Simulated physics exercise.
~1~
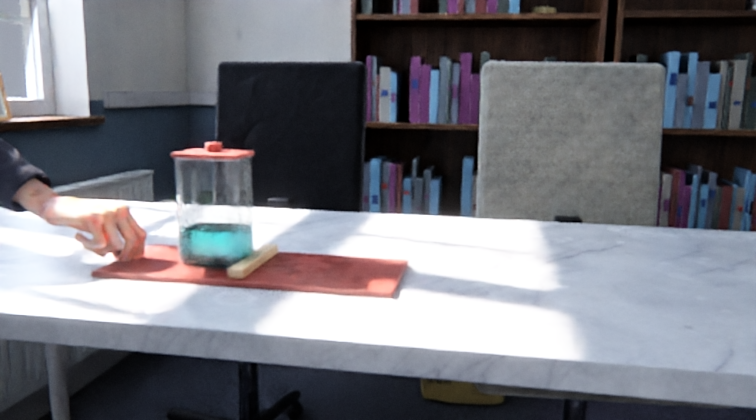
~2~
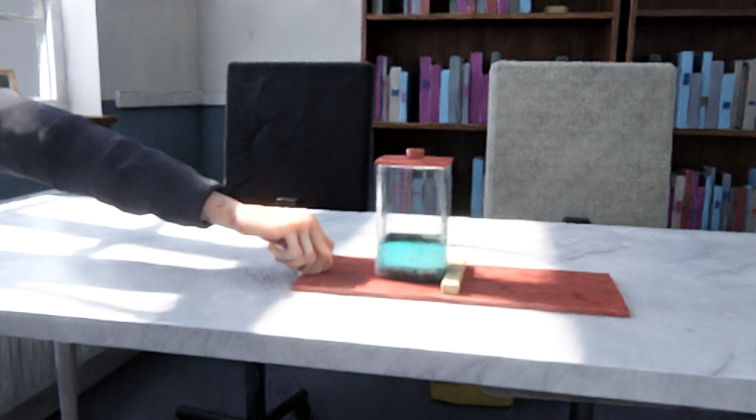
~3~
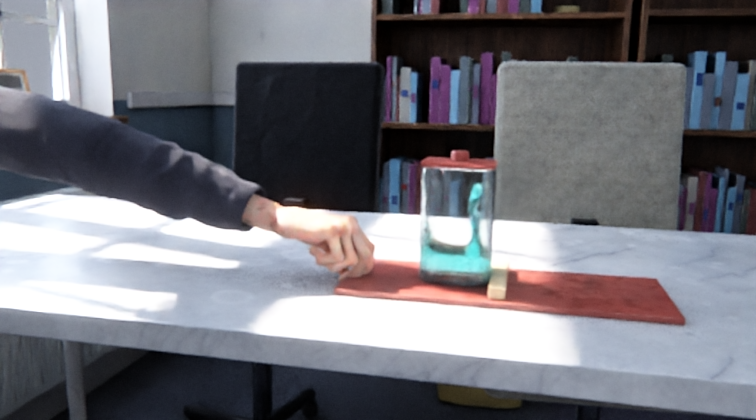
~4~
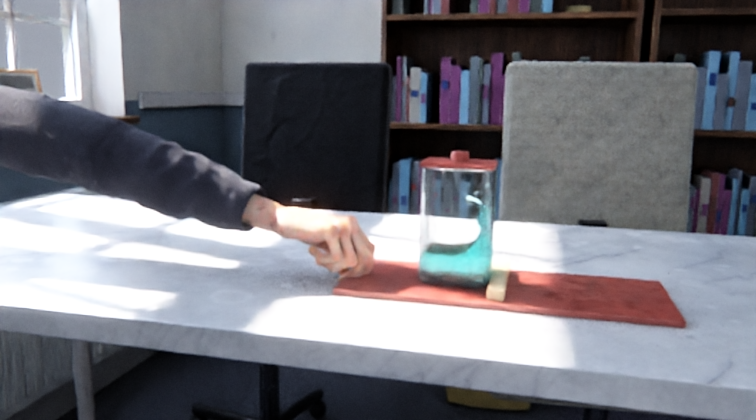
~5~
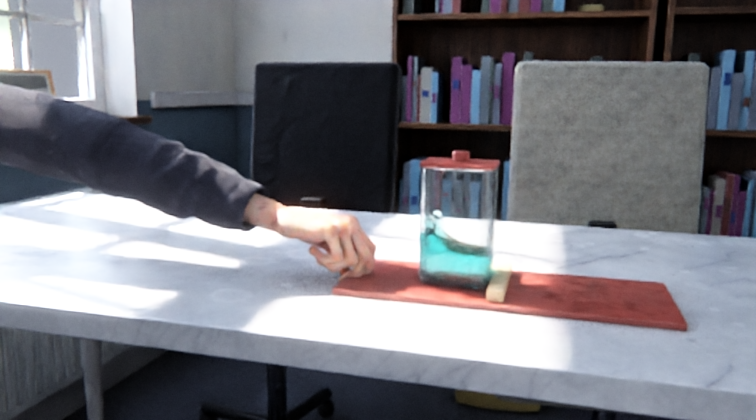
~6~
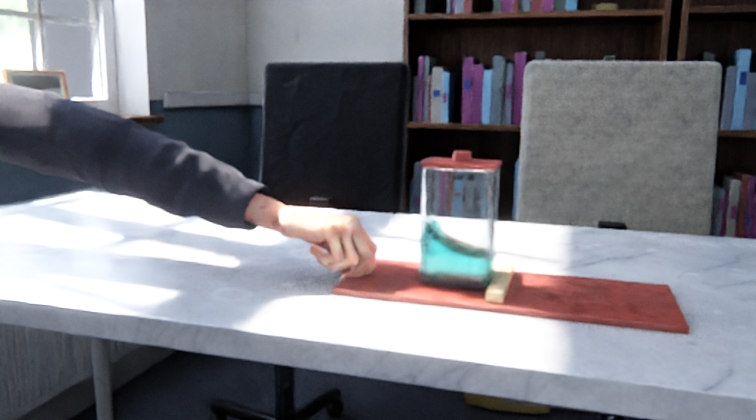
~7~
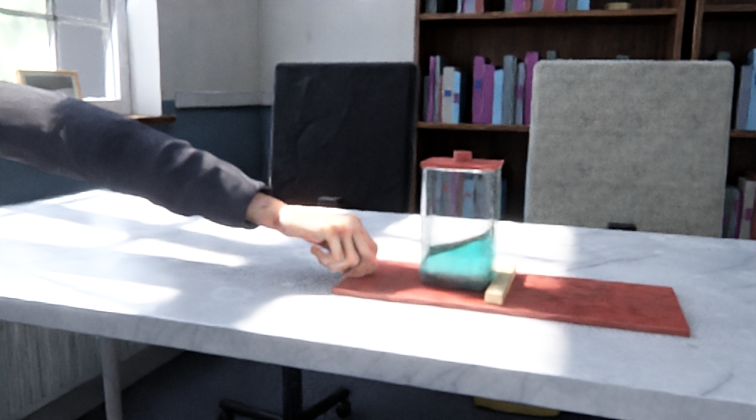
A hand in a dark sleeve grips the left end of a flat red board on a pale marble table, seen from the front in a sunlit room with a black chair, a grey chair and bookshelves behind. On the board stands a clear square bottle with a red cap, partly filled with teal liquid, its foot against a low pale wooden strip. The hand slides the board to the right, then stops it abruptly. The liquid surges up the bottle's right side and sloshes back and forth while the view drifts slightly sideways. The bottle stays upright against the strip, its liquid still tilted.
